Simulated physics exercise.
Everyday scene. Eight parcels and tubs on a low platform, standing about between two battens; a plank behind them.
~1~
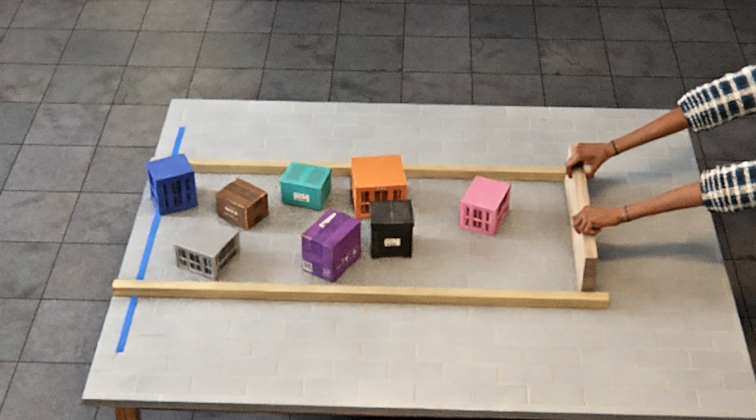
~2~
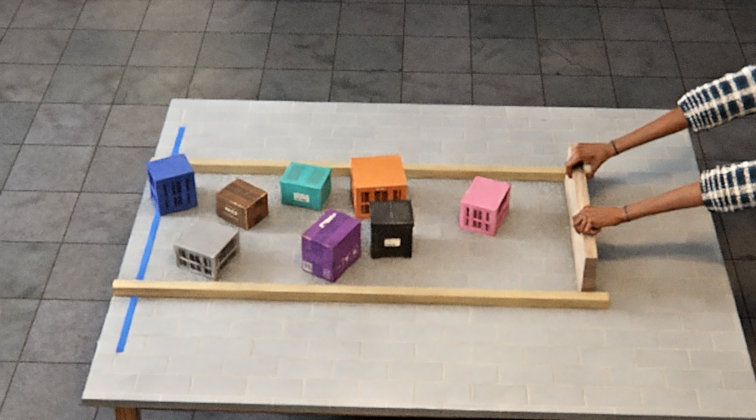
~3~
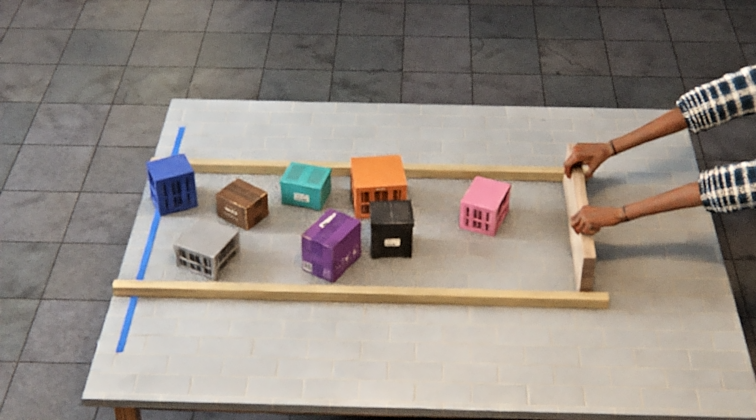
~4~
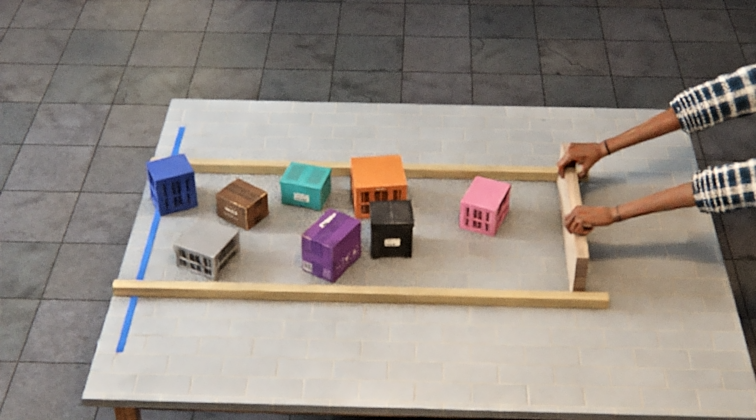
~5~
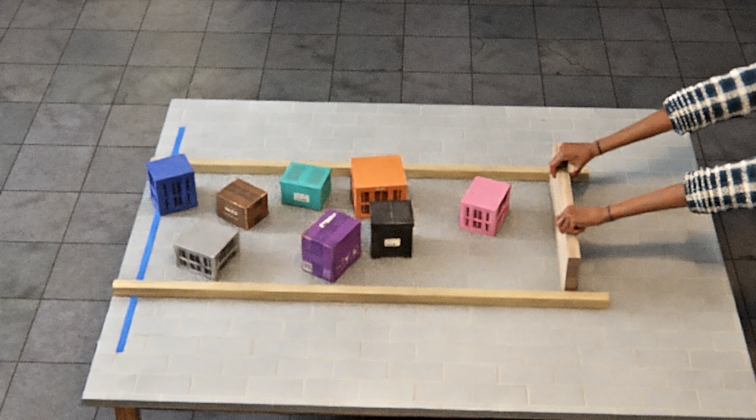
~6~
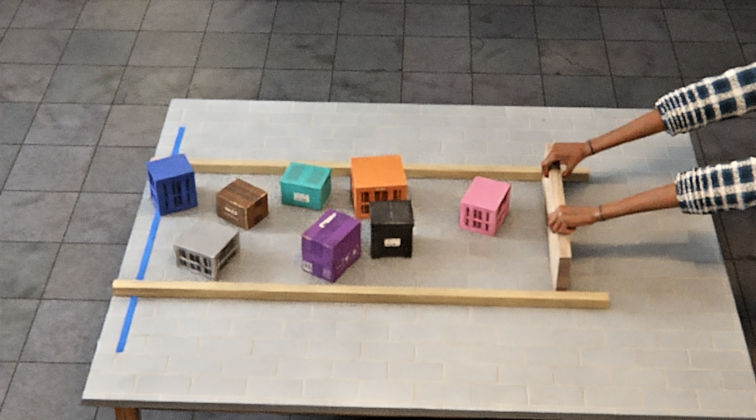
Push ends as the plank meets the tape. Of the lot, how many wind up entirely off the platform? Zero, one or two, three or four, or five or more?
It will most likely knock five or more off.
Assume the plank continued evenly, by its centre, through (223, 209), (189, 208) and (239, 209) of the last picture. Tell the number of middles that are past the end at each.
Counts per position: 2 / 5 / 2.
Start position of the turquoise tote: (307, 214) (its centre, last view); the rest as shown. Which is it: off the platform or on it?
Lab note: From that start it is gone.
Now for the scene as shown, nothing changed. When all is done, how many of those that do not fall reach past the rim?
3 in all.
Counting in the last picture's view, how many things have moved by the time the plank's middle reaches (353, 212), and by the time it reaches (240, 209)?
Counts: 5 / 8.
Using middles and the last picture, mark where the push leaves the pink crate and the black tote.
I'd say approximately (140, 197) and then (131, 222).
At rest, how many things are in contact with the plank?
3 of them.
A little later, none off yet; blue crate at rest near (172, 184); grey crate at rest near (208, 249); brown box at rest near (243, 204).
When it is over, the number that fall off is five or more; down, orange crate, turquoise tote, brown box, grey crate and blue crate.
